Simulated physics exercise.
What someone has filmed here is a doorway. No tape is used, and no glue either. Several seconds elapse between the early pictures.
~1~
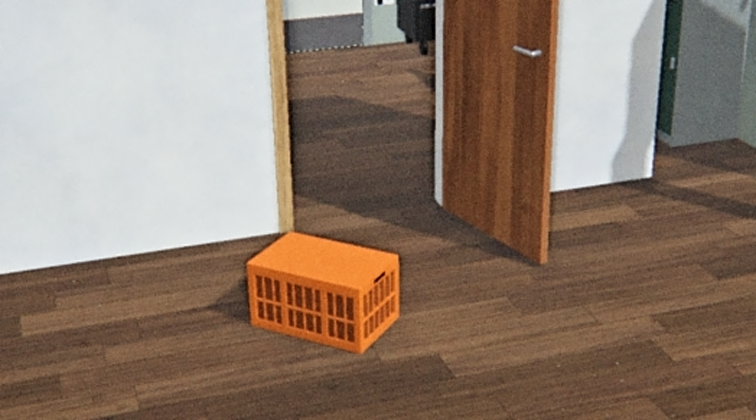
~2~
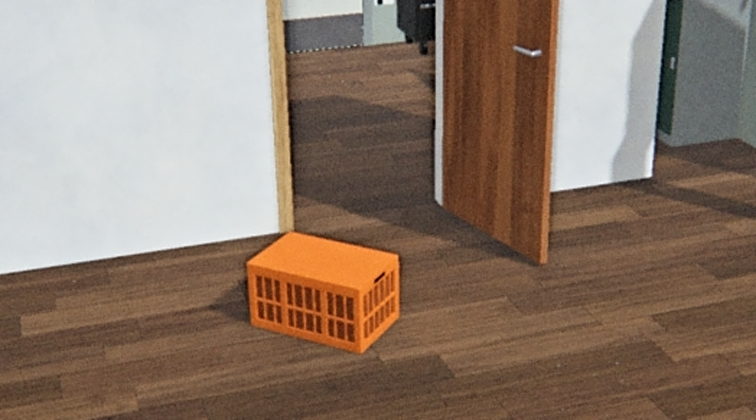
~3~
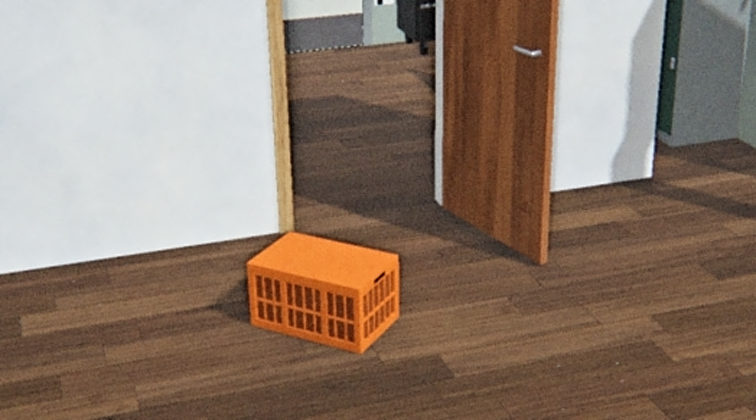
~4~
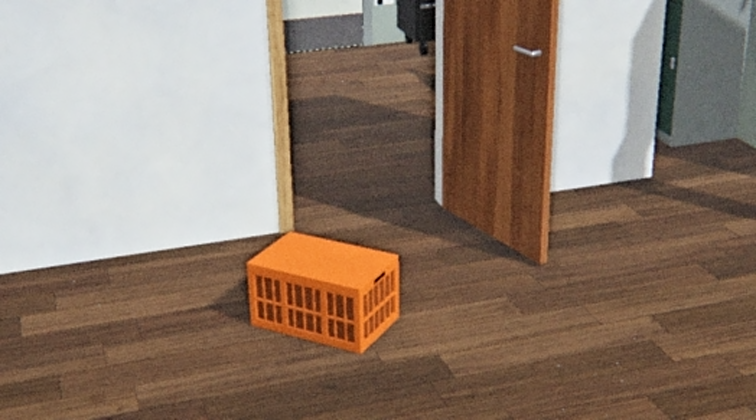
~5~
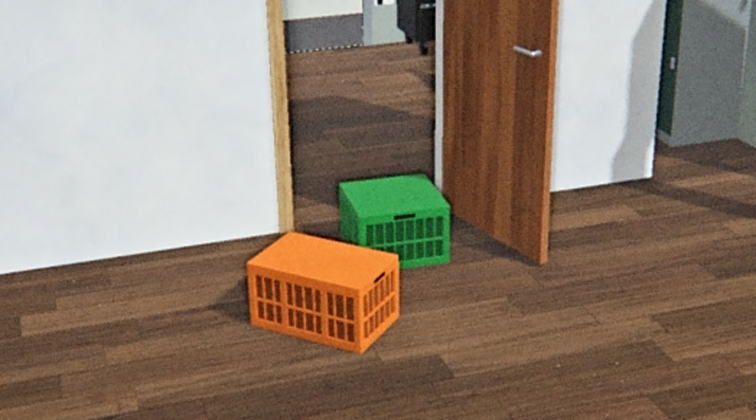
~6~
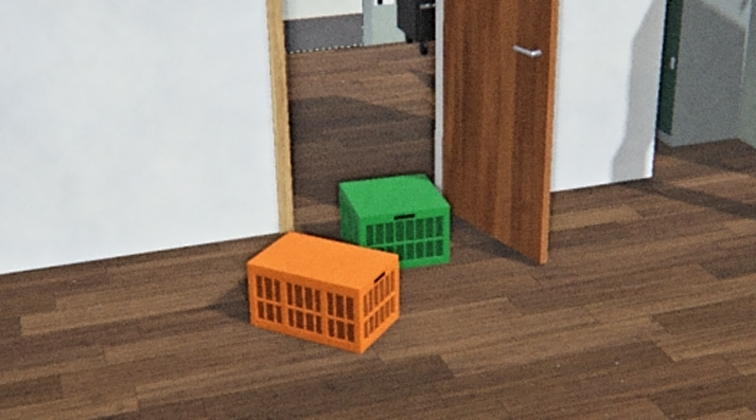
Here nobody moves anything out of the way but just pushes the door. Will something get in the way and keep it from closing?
Yes, it gets held up.
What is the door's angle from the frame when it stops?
The answer is roughly 70°.
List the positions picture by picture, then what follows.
Door wide open and still; orange chest (324, 291), in the first frame.
Door wide open and still; orange chest (324, 291), in the second frame.
Door wide open and still; orange chest (324, 291), in the third frame.
Door wide open and still; orange chest (324, 291), in the fourth frame.
Door wide open and still; orange chest (324, 291), in the fifth frame.
Door wide open and still; green chest (393, 222); orange chest (324, 291), in the sixth frame.
Then, 0.40 s on from there, door at 99°.
Then, 0.70 s on from there, door at 87°.
Then, 0.90 s on from there, door at 79°.
Then, 1.00 s on from there, door at 74°.
In the end, door at 72°; both unmoved. At the end, from the last picture's camera, green chest near (392, 222).
